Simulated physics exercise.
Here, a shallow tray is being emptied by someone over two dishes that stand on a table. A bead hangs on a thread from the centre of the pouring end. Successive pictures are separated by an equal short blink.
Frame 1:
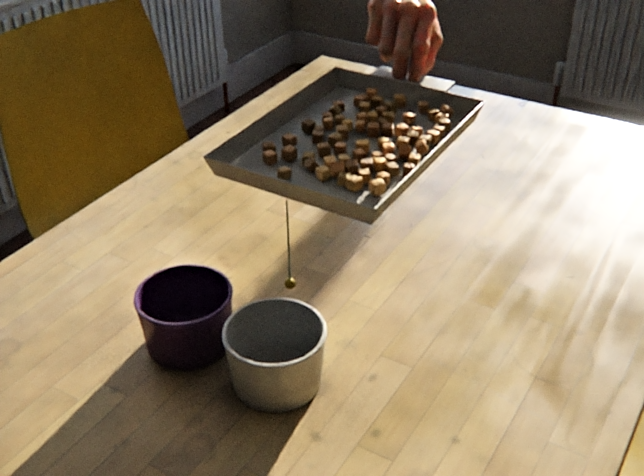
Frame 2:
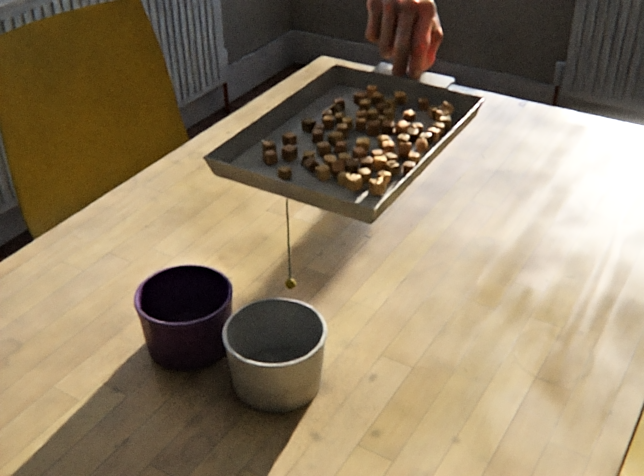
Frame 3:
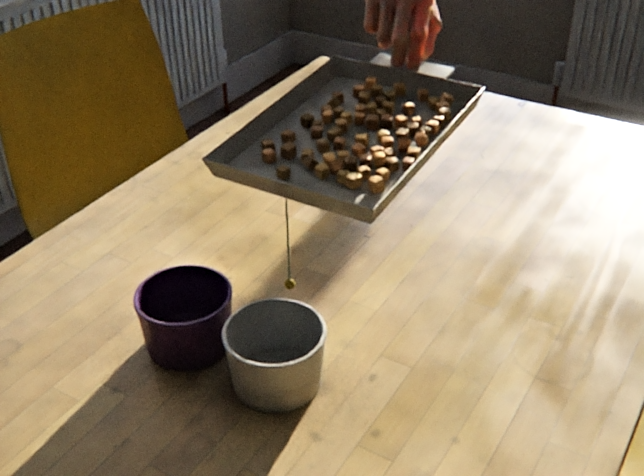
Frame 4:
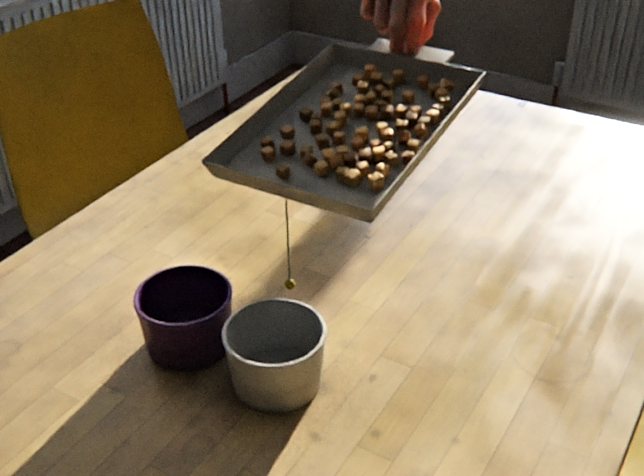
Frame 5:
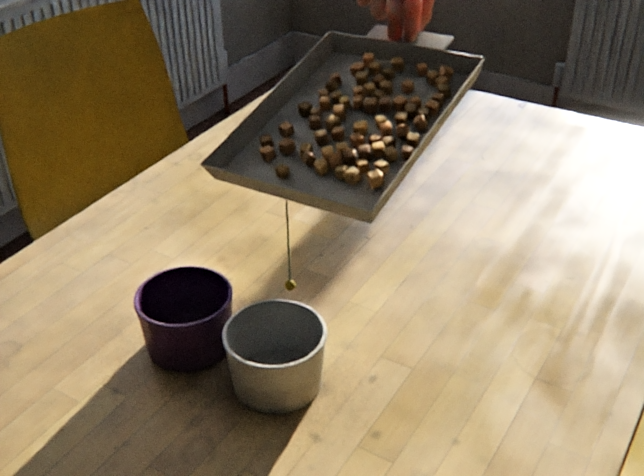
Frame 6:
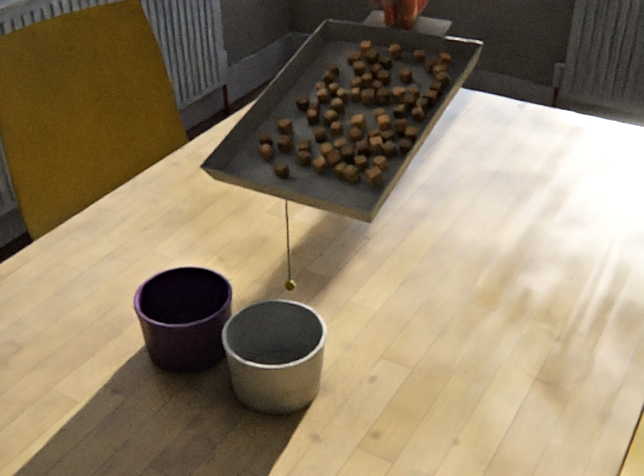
A hand raises the far end of a gray tray of small brown cubes.
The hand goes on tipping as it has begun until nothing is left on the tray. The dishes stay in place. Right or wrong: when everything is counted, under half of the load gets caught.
Wrong.
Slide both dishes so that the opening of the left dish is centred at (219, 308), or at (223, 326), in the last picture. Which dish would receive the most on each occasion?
One: The left-side dish. Two: The left-side dish.
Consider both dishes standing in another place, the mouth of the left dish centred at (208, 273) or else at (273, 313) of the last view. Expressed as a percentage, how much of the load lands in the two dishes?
Trial 1 20%, trial 2 10%.
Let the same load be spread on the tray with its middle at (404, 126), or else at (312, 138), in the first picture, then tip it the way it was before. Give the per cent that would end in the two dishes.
Roughly 80 and 90 percent, in that order.
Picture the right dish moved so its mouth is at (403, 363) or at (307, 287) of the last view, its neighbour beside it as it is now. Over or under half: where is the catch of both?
Placing 1: A minority of it. Placing 2: A minority of it.
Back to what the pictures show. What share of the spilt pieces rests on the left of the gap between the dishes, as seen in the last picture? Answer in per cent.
That would be roughly 40 per cent.
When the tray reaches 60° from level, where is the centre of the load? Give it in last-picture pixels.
Around (285, 162).
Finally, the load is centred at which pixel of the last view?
Somewhere close to (229, 357) in the last picture.
Soon, tray tipped steeply; all on the tray.
A while on, tray tipped right over; nearly all on the tray; a small part in the left dish; a stray few outside both; a stray few in the air.
Towards the end, tray tipped past a quarter turn; about a third in the right dish; about half in the left dish; about a quarter outside both.
Finally, tray tipped past a quarter turn; about a third in the right dish; about half in the left dish; about a quarter outside both.
